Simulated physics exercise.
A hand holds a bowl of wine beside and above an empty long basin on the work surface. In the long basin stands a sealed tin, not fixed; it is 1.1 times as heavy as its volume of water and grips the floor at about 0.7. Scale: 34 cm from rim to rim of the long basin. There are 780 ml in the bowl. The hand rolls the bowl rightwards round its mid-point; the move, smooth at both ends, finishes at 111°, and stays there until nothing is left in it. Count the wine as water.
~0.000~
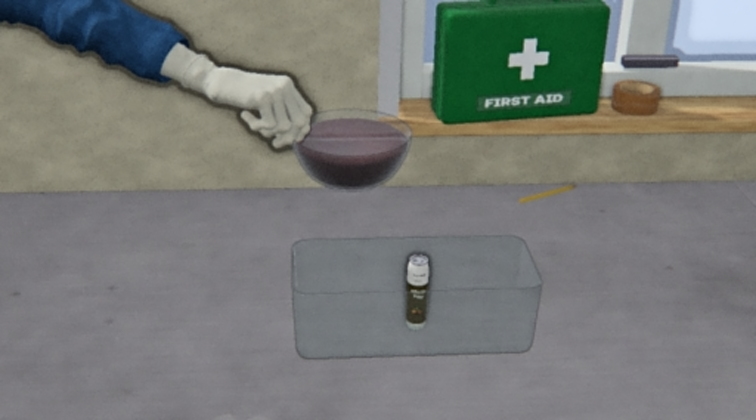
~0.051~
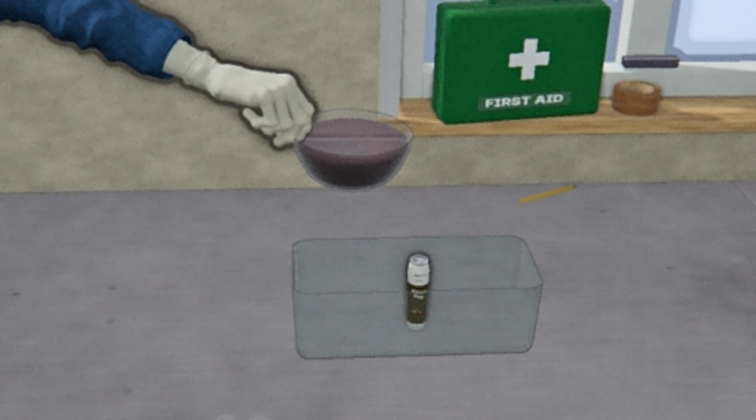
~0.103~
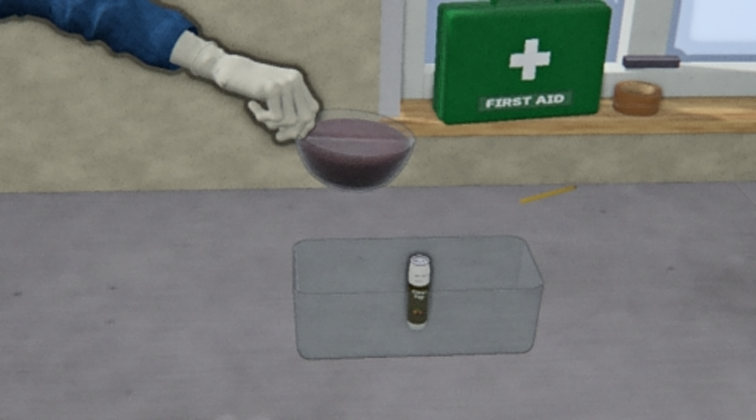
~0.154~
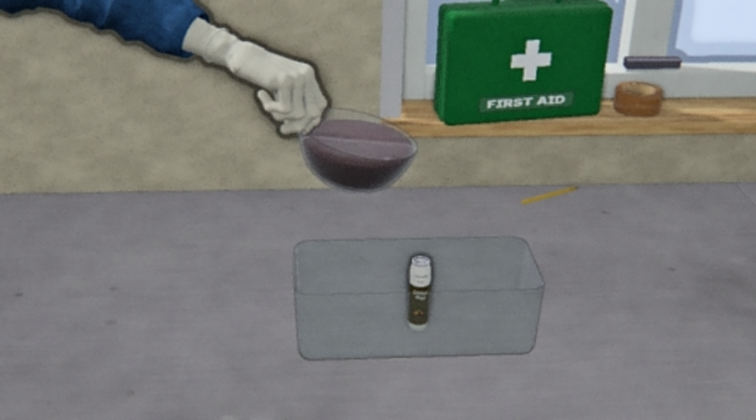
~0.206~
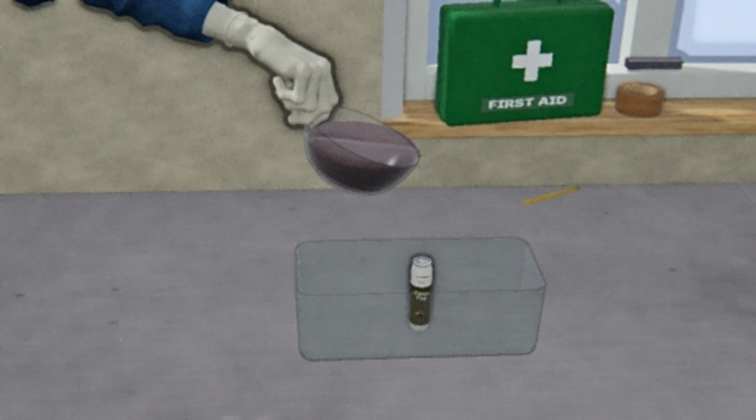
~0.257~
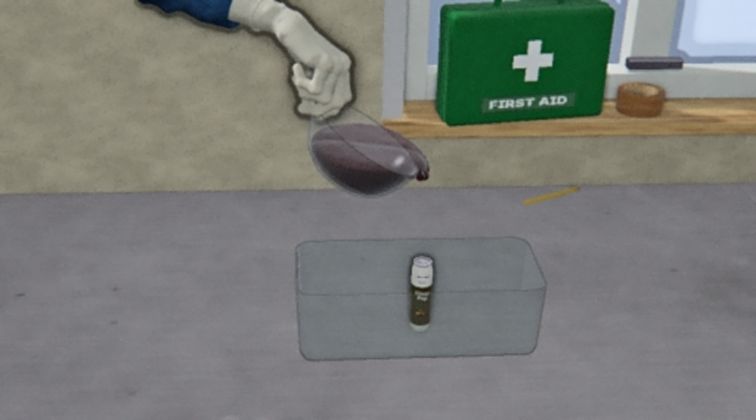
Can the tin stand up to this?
The tin remains upright.
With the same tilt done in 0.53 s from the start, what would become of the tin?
The tin remains upright.
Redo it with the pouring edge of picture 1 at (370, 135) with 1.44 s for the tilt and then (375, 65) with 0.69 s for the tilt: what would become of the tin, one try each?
First it keeps standing; then it remains upright.
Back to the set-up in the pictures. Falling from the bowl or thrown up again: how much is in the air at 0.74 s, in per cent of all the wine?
Near 8 in a hundred.
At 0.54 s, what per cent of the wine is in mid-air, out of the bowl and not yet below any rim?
About 42 per cent.
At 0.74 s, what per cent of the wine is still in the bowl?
About 0 per cent.
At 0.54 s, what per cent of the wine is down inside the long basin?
Some 52 per cent.
After 0.54 s the tilt is 98° and 7 per cent is still to pour; the tin stands where it began.
After 0.74 s the tilt is 111° and 0 per cent is still to pour; the tin stands where it began.
After 0.96 s the tilt is 111° and 0 per cent is still to pour; the tin stands where it began.
After 1.19 s the tilt is 111° and 0 per cent is still to pour; the tin stands where it began.
In the end the tin stands where it began.
